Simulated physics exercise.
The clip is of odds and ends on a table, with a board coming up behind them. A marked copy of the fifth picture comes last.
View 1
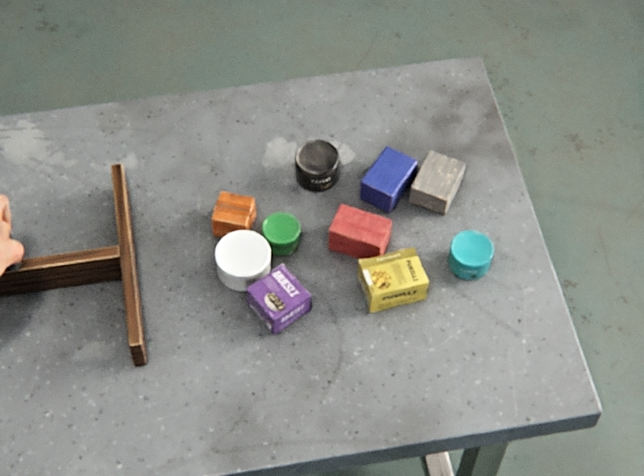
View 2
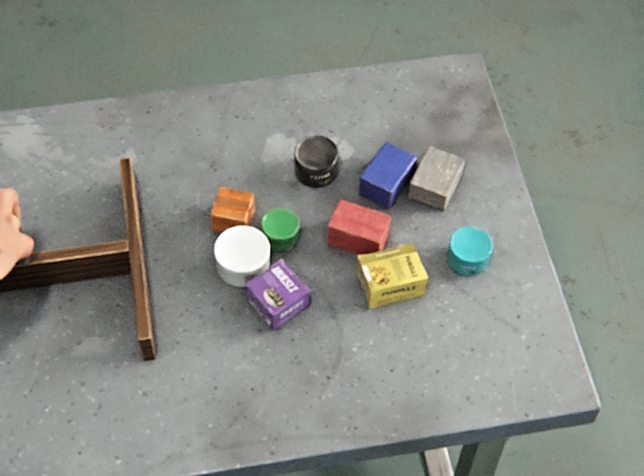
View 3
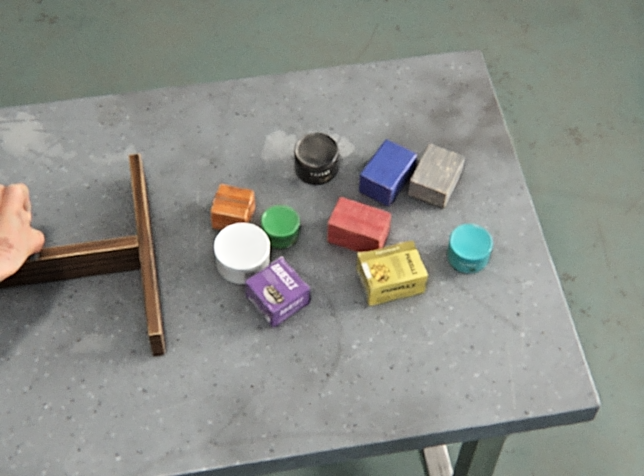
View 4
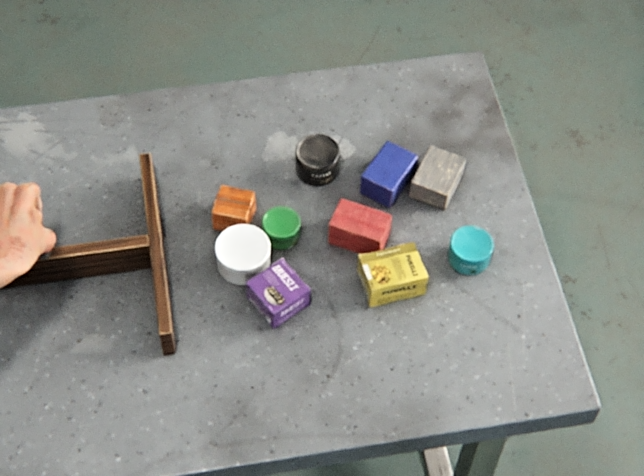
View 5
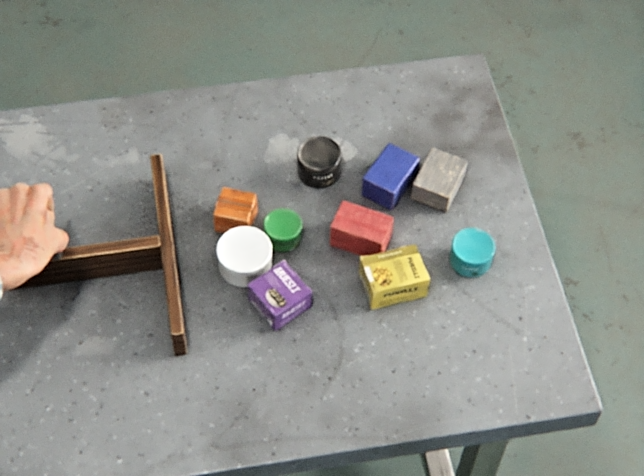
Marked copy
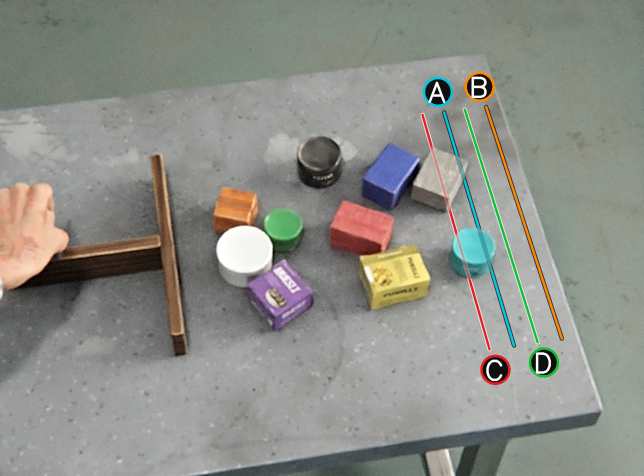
The clip shows a hand at the left sliding a wooden T-shaped board slowly rightward across a grey table, narrowing the gap to a loose group of coloured blocks, jars and small boxes, which stay still.
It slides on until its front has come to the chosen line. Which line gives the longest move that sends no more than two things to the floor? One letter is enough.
C.
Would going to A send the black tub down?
No.
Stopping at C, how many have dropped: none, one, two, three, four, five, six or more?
By then, two.
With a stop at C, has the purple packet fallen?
By then, no.
On the marked copy, A at (477, 221); B at (522, 215); C at (454, 224); D at (499, 218).
Taking C. A third of the way, board (272, 225); purple packet (313, 296); orange box (290, 202).
Two thirds of the way, board (376, 212); turquoise jar (511, 247); grey block (462, 172).
When it is over, board (453, 201); turquoise jar over the edge; grey block over the edge; two fallen.
As for the rest, A drops five; B drops ten; D drops six.
